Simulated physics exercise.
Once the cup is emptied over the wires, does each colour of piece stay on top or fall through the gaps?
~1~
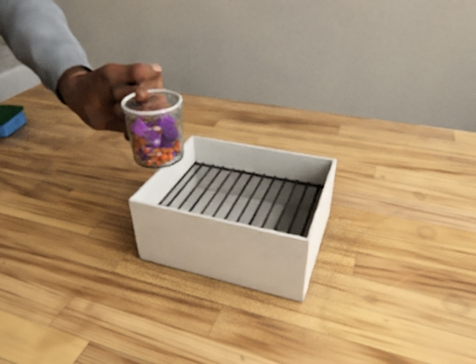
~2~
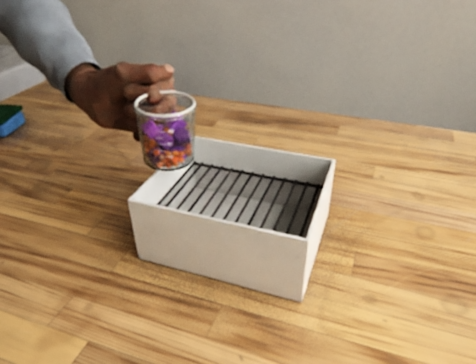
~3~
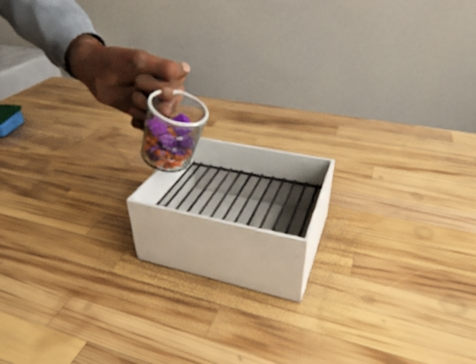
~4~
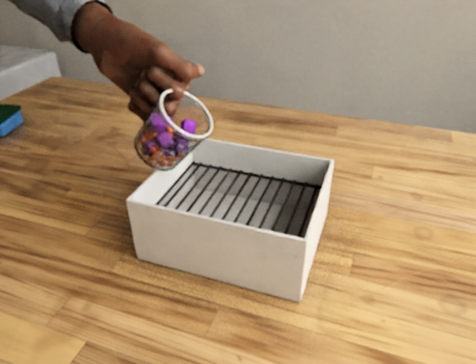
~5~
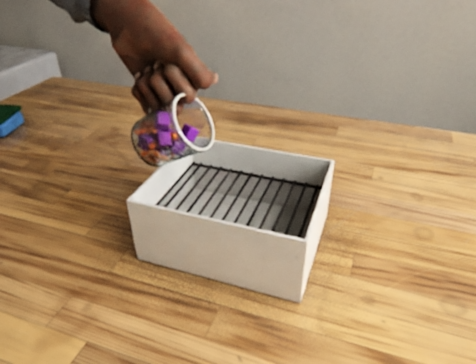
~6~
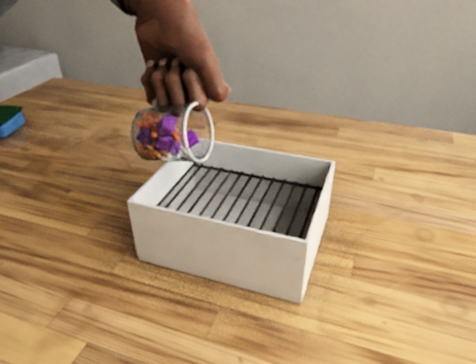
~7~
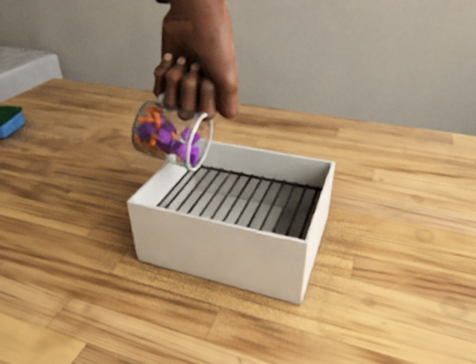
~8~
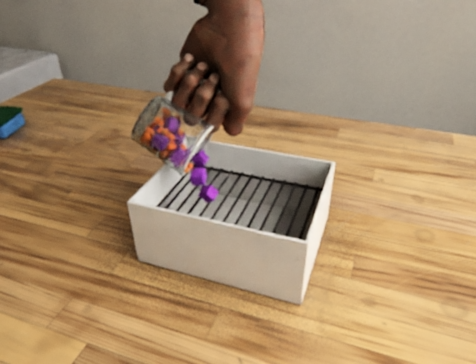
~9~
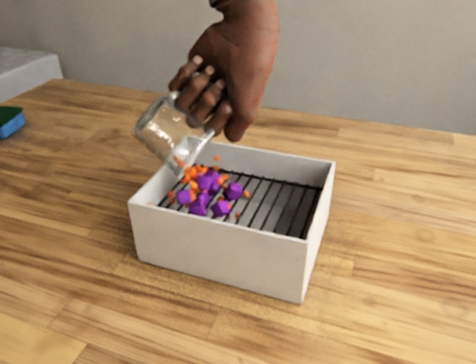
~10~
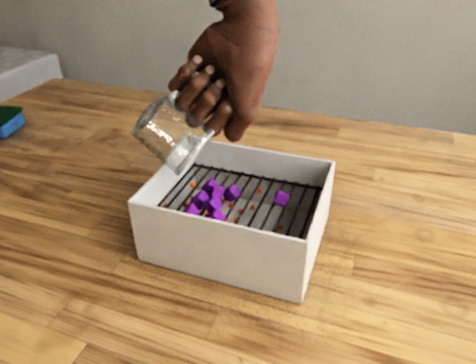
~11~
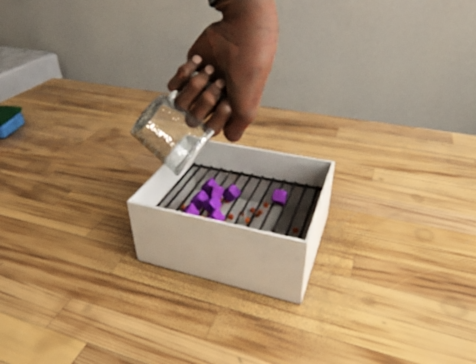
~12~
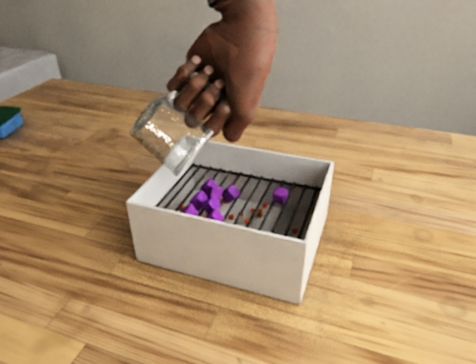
The purple pieces stay on top of the wires, while nearly all the orange pieces fall through the gaps, with only a stray few left on the wires.
